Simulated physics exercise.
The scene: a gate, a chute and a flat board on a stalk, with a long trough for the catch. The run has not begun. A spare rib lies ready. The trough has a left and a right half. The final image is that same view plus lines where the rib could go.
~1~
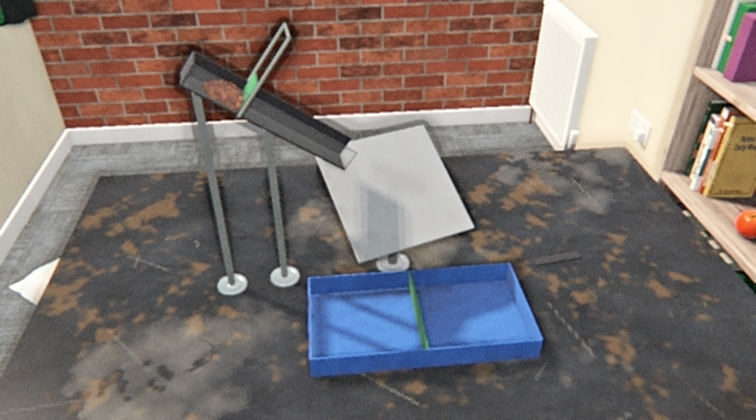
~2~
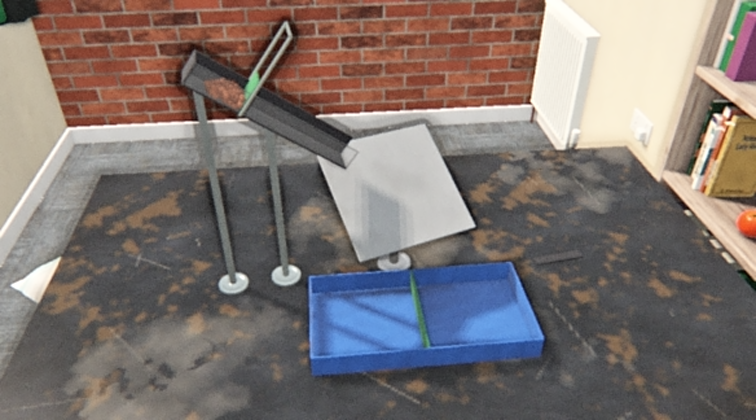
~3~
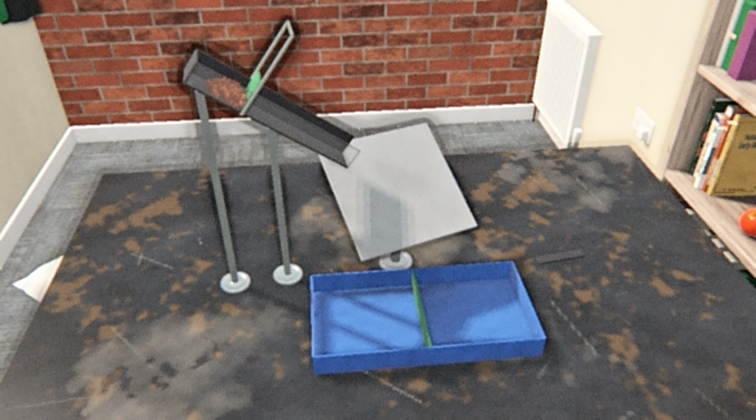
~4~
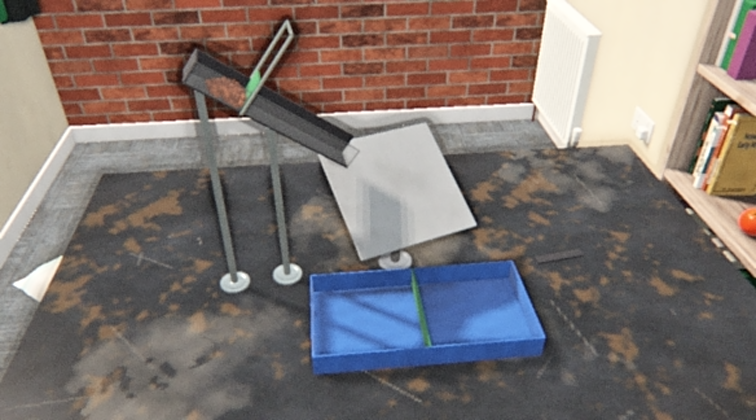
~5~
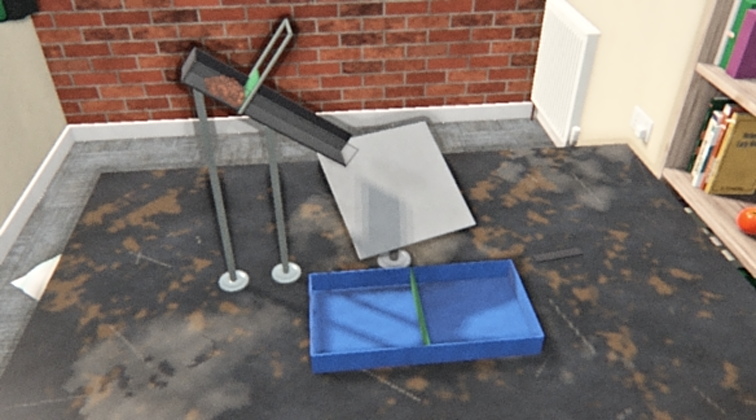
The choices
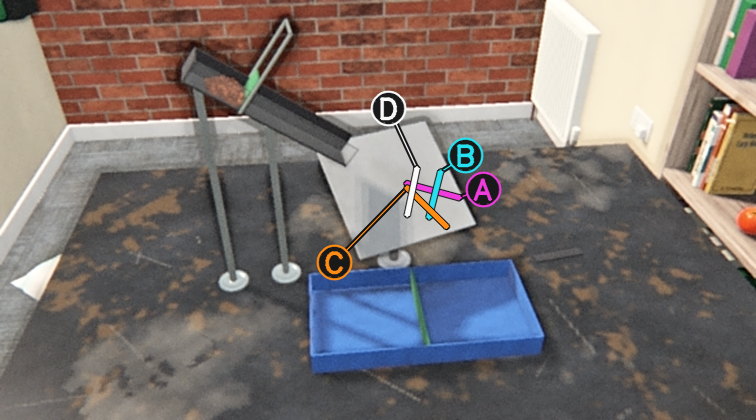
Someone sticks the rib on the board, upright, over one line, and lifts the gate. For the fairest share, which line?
Choose D.
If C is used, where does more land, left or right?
Right.
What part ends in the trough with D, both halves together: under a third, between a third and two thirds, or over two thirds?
Over two thirds.
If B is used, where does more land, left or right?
The right half.
On the marked copy, line A from (406, 183) to (459, 197); line B from (440, 171) to (429, 217); line C from (407, 187) to (446, 226); line D from (416, 168) to (407, 214).
With A, of what is caught, none at all in the left half, the whole lot in the right.
With B, of what is caught, none at all in the left half, the whole lot in the right.
With C, of what is caught, none at all in the left half, the whole lot in the right.
With D, of what is caught, close to two thirds in the left half, close to a third in the right.
